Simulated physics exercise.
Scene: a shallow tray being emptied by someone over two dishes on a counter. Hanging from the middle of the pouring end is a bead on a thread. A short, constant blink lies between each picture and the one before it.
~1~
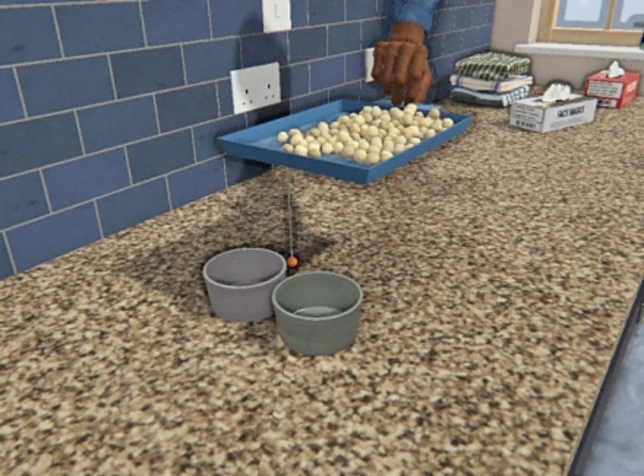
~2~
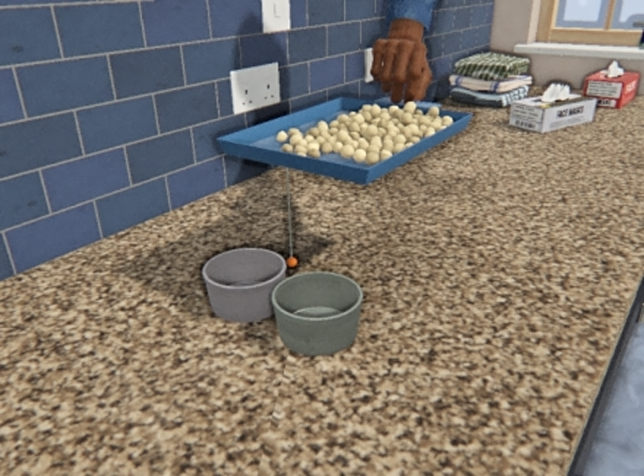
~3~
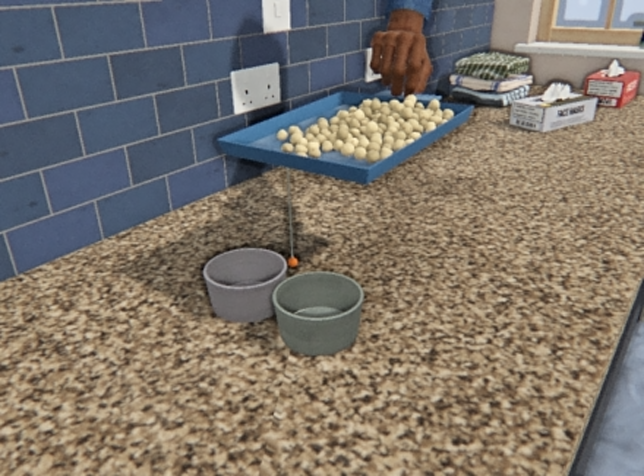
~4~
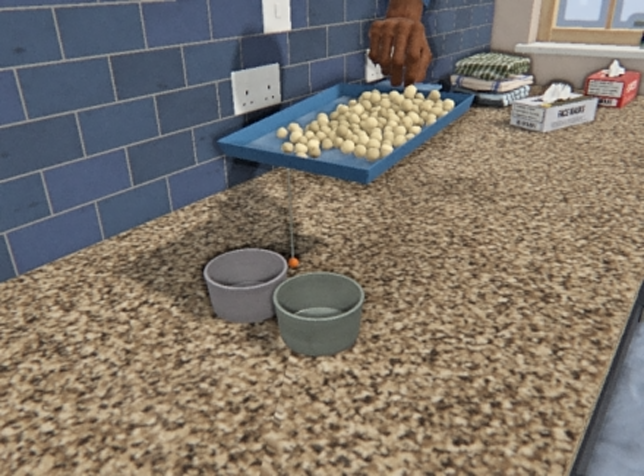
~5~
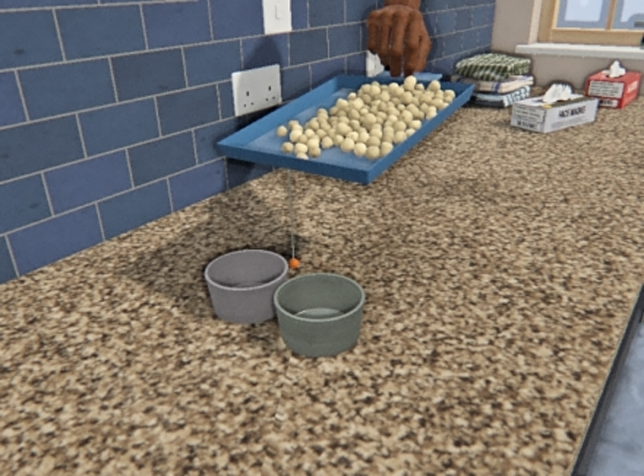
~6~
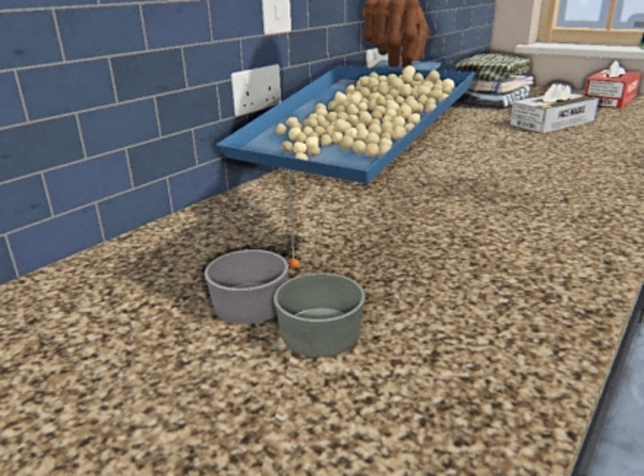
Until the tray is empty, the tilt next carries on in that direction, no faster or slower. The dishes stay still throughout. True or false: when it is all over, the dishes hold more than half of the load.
False.
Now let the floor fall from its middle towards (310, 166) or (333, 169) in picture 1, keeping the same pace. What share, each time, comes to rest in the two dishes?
The share is 20 per cent in the first and 30 per cent in the second.
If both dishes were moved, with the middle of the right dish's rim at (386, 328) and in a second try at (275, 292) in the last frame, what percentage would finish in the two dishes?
It comes to near 20 per cent the first time and near 50 per cent the second time.
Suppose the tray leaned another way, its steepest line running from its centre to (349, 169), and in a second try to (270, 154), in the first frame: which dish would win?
The first try favours the dish to the right; the second favours the dish to the left.
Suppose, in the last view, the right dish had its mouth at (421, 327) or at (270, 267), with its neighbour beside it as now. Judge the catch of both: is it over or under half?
The dishes end up with the lesser share in the first try and the lesser share in the second.
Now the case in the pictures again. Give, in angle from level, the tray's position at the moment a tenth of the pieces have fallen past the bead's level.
It is at around 105 degrees.
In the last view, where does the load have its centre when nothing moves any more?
Roughly pixel (229, 330).
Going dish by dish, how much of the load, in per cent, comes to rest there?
Looks like close to 30 % lands in the left dish and close to 10 % in the right one.
Soon after the last picture, tray tipped steeply; nearly all on the tray; a stray few outside both; a stray few in the air.
A little later, tray tipped right over; nearly all on the tray; a stray few in the left dish; a small part outside both; a stray few in the air.
Later still, tray tipped past a quarter turn; a small part in the right dish; about a quarter in the left dish; about two thirds outside both.
At rest, tray tipped past a quarter turn; a small part in the right dish; about a quarter in the left dish; about two thirds outside both.
